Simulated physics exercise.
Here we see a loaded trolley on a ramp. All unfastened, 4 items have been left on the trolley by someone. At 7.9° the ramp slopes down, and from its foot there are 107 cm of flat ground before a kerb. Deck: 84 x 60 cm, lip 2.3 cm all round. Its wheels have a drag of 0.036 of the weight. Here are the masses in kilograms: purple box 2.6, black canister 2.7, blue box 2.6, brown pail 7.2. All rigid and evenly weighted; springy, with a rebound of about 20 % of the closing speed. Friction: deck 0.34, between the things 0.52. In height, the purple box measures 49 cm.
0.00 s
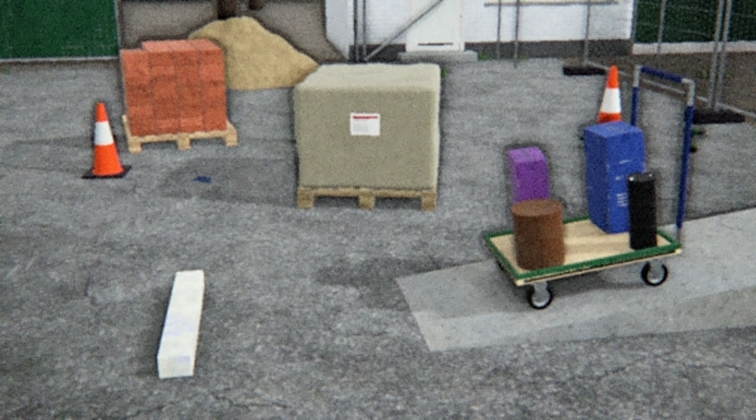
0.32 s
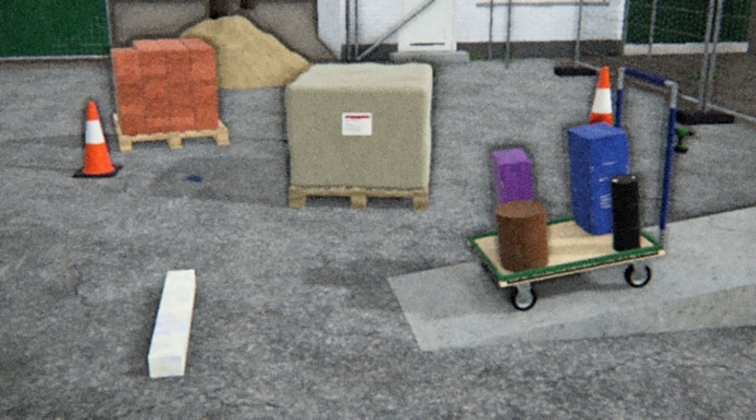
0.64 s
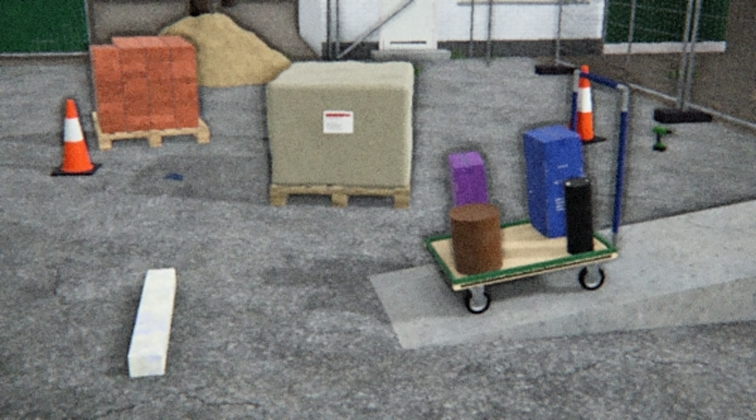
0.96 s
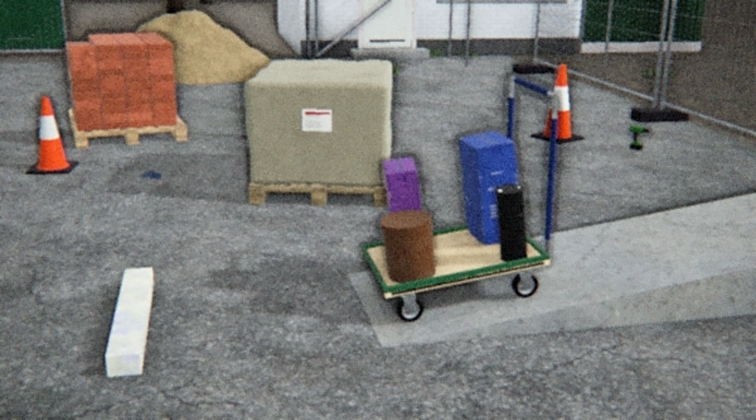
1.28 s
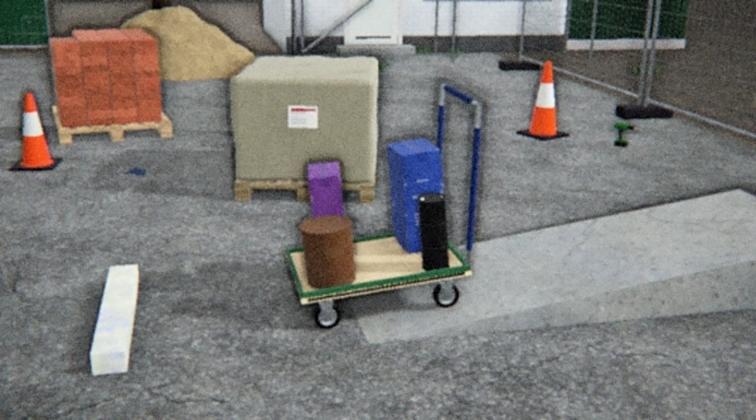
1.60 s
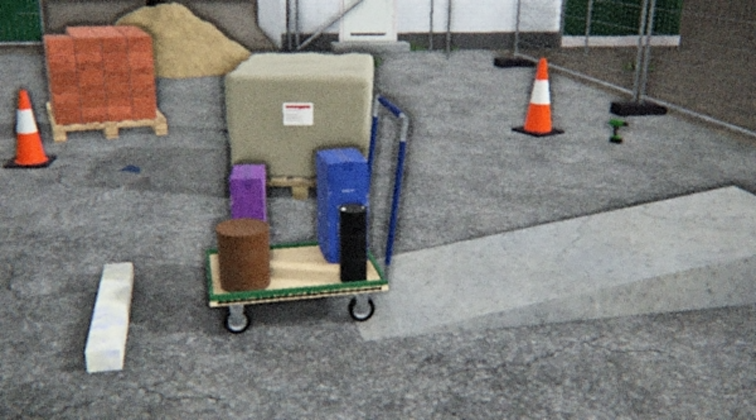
On a grey paved yard with a pallet of bricks, a sand pile and traffic cones, a trolley carrying four items stands on a pale ramp. It rolls leftward down the slope with nobody holding it, then crosses the flat ground, drawing closer to a long white kerb.
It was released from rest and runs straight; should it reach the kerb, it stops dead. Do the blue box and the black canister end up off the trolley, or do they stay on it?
Result: The blue box ends up on the cart, the black canister ends up on the cart.
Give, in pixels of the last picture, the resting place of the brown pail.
Its middle settles close to pixel (140, 263).
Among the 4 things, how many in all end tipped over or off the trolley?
That gives 0.
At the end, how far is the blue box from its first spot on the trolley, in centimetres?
Roughly 16 centimetres.
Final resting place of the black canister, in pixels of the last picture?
It settles at around (224, 254).
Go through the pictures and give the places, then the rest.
In the first frame, 157 cm to the kerb; blue box (615, 178); black canister (642, 212).
In the second frame, 154 cm to the kerb; purple box (514, 201); brown pail (522, 236).
In the third frame, 140 cm to the kerb; purple box (470, 203); brown pail (476, 239).
In the fourth frame, 116 cm to the kerb; purple box (405, 210); brown pail (409, 247).
In the fifth frame, 83 cm to the kerb; purple box (329, 215); brown pail (329, 252).
In the sixth frame, 43 cm to the kerb; blue box (342, 206); black canister (353, 244).
After 2.10 s, trolley at the kerb; blue box slid 10 cm near (235, 213); black canister slid 10 cm near (238, 253); brown pail tipped 8° from how it sat.
After 2.30 s, trolley at the kerb; blue box slid 17 cm near (221, 214); black canister slid 16 cm near (224, 254); purple box tipped 11° from how it sat.
At rest (4.5 s), not toppled but over 10 cm from the start, purple box, black canister and blue box; brown pail in place, give or take 10 cm. Seen from the same camera at the end, blue box near (221, 214), black canister near (224, 254).
